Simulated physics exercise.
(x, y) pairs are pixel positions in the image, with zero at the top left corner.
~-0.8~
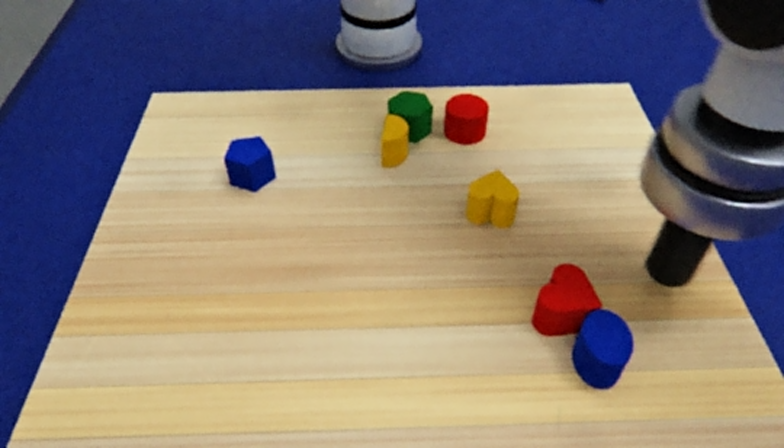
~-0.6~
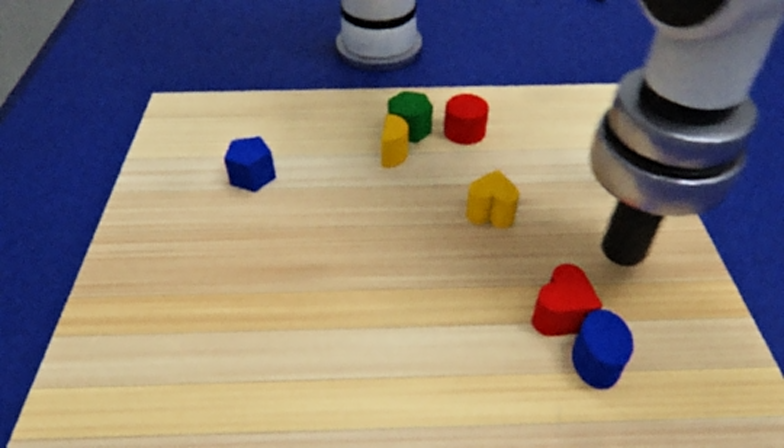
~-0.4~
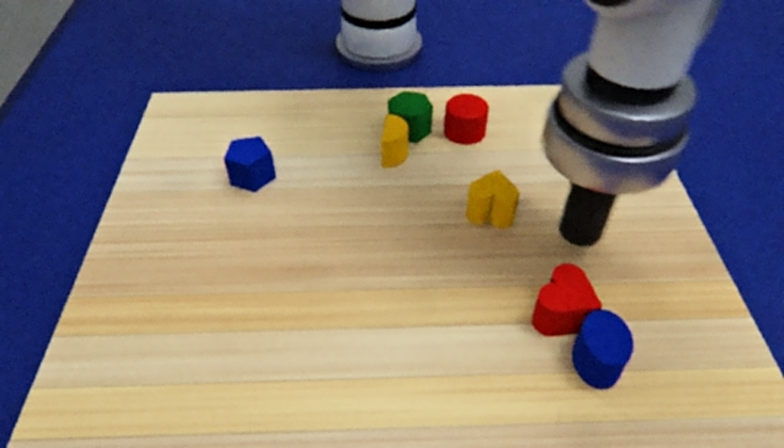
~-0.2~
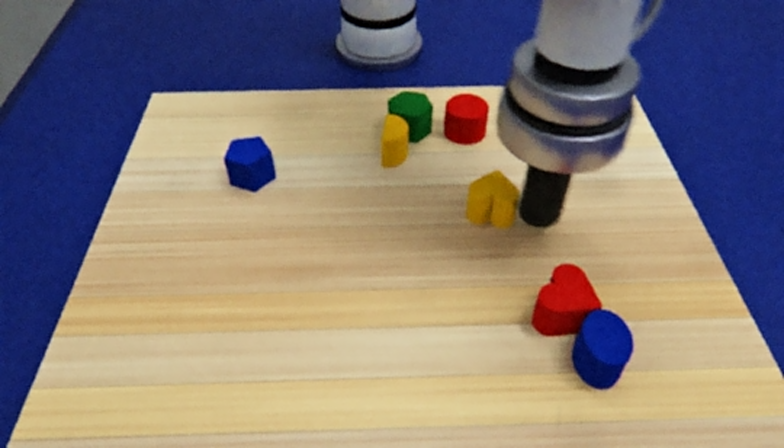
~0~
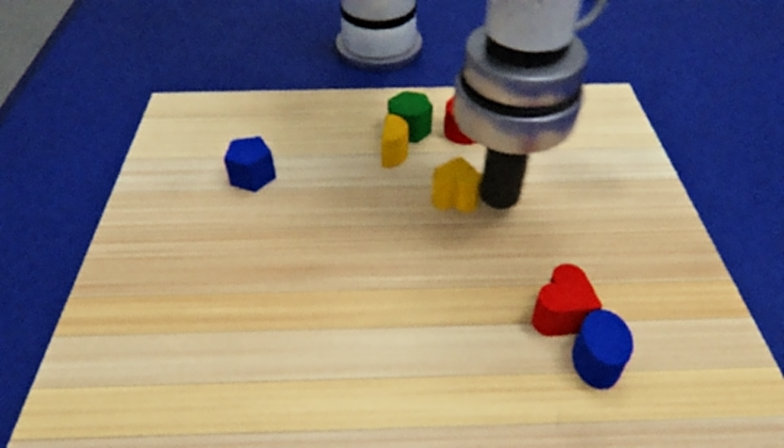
At the start, a robot arm with a dark stick stands at the right of a wooden board scattered with coloured blocks. The stick moves left and slightly away across the board until it meets the yellow heart block, then pushes it a short way left, while the other blocks stay put.
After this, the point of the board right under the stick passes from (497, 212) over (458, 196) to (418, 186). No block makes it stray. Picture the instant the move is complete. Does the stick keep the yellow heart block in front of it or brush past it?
It rides in front to the end.
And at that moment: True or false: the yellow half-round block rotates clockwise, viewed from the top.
Verdict: True.
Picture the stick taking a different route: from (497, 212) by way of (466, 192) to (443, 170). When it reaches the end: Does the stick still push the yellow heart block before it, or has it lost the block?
The yellow heart block is left behind or beside.
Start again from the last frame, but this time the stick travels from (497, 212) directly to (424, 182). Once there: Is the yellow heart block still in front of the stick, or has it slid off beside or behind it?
It is driven along in front.
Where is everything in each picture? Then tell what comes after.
Lower end of the stick (668, 271), tops of blocks, yellow half-round block (394, 127), green hexagon (410, 103), yellow heart block (495, 187), in the first picture.
Stick (623, 251), blocks as before, in the second picture.
Stick (580, 232), blocks as before, in the third picture.
Stick (539, 214), blocks as before, in the fourth picture.
Stick (500, 197), yellow half-round block (394, 127), green hexagon (410, 103), yellow heart block (458, 172), in the fifth picture.
What follows on the original path. Halfway along, stick (459, 181); yellow heart block (417, 158).
At the end, stick (418, 171); yellow half-round block (383, 122), turned 25° clockwise; green hexagon not moved; yellow heart block (377, 148).
